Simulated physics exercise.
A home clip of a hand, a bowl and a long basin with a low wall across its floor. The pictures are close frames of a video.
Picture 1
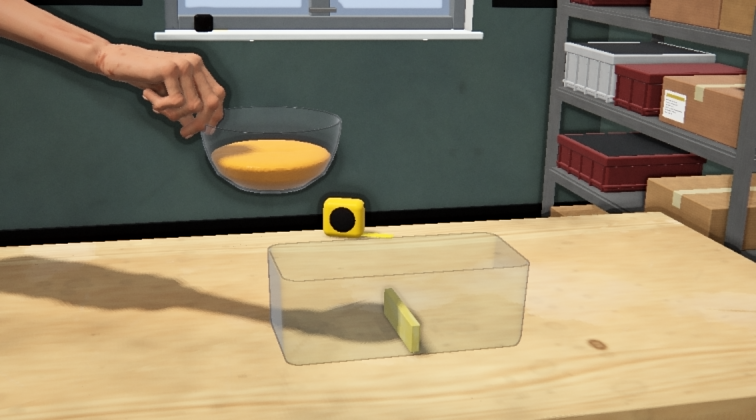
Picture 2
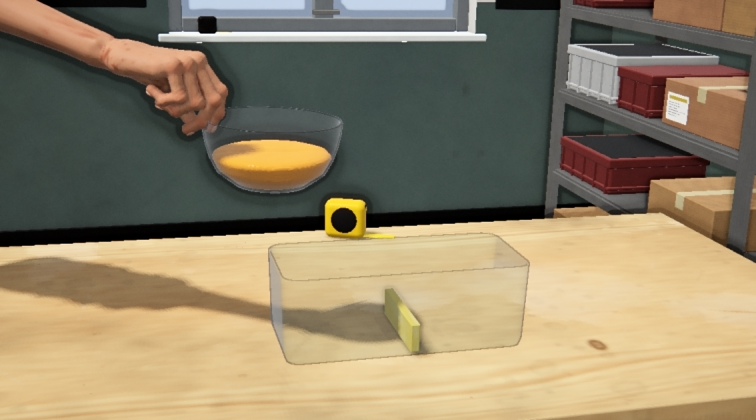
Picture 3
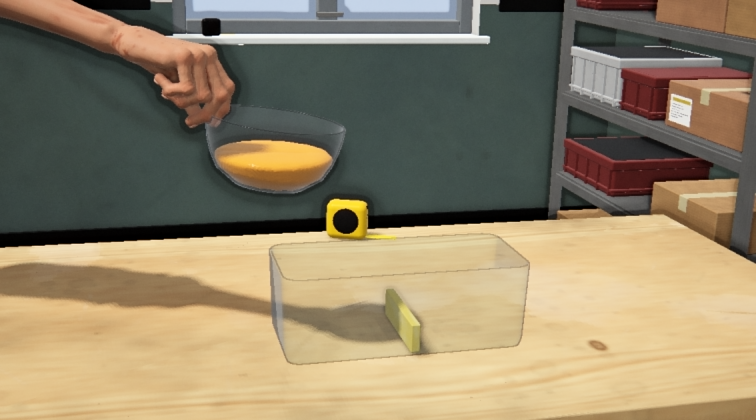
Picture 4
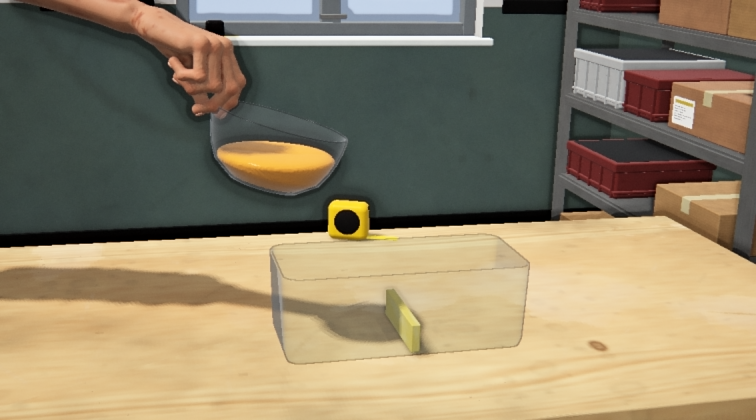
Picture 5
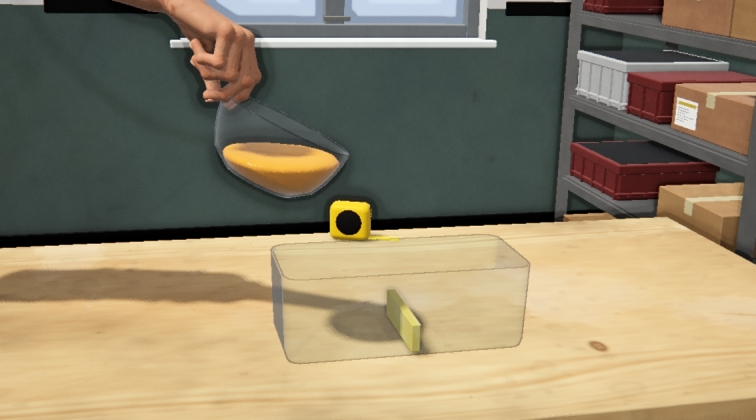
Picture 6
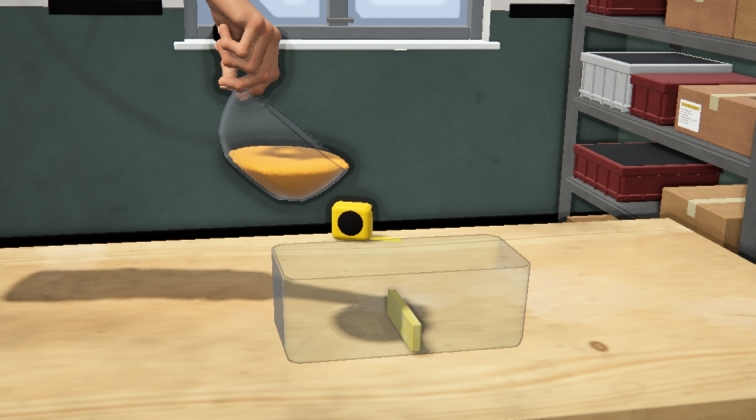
A hand holding a clear bowl of orange juice slowly tilted it to the right above a long see-through basin with a low yellowish wall inside, until the juice reached the bowl's lowered rim.
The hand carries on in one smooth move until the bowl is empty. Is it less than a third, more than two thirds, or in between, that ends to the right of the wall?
It comes to less than a third.
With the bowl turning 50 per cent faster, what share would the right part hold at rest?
Some 15 per cent.
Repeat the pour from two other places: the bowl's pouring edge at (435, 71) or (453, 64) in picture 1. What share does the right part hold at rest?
In turn 85 and 75 in a hundred.
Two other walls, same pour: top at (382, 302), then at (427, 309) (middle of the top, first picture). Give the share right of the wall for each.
Roughly 15 per cent, and 15 per cent.
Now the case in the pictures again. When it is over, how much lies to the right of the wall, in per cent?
Roughly 5 in a hundred.
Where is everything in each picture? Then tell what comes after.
It leans 0°; its right rim is at (339, 119); the juice meets the walls at (210, 154) and (329, 150); the long basin's rim runs from (275, 264) to (512, 249); the wall's top is at (401, 307), in the first frame.
It leans 2°; its right rim is at (340, 121); the juice meets the walls at (211, 153) and (329, 151), in the second frame.
It leans 7°; its right rim is at (343, 128); the juice meets the walls at (214, 152) and (331, 154), in the third frame.
It leans 16°; its right rim is at (345, 139); the juice meets the walls at (216, 151) and (334, 156), in the fourth frame.
It leans 27°; its right rim is at (346, 153); the juice meets the walls at (221, 152) and (338, 157), in the fifth frame.
It leans 40°; its right rim is at (343, 168); the juice meets the walls at (229, 153) and (339, 159); 1 per cent is over the edge, in the sixth frame.
A moment on, the bowl is tipped on its side and 29 per cent is still to pour, 36 is left of the wall and 0 right of it.
Next, the bowl is tipped on its side and 5 per cent is still to pour, 80 is left of the wall and 3 right of it.
Then the bowl is tipped on its side and 0 per cent is still to pour, 91 is left of the wall and 6 right of it.
Later the bowl is tipped on its side and 0 per cent is still to pour, 92 is left of the wall and 6 right of it.
In the end 92 per cent lies left of the wall, 6 right of it and 2 outside.
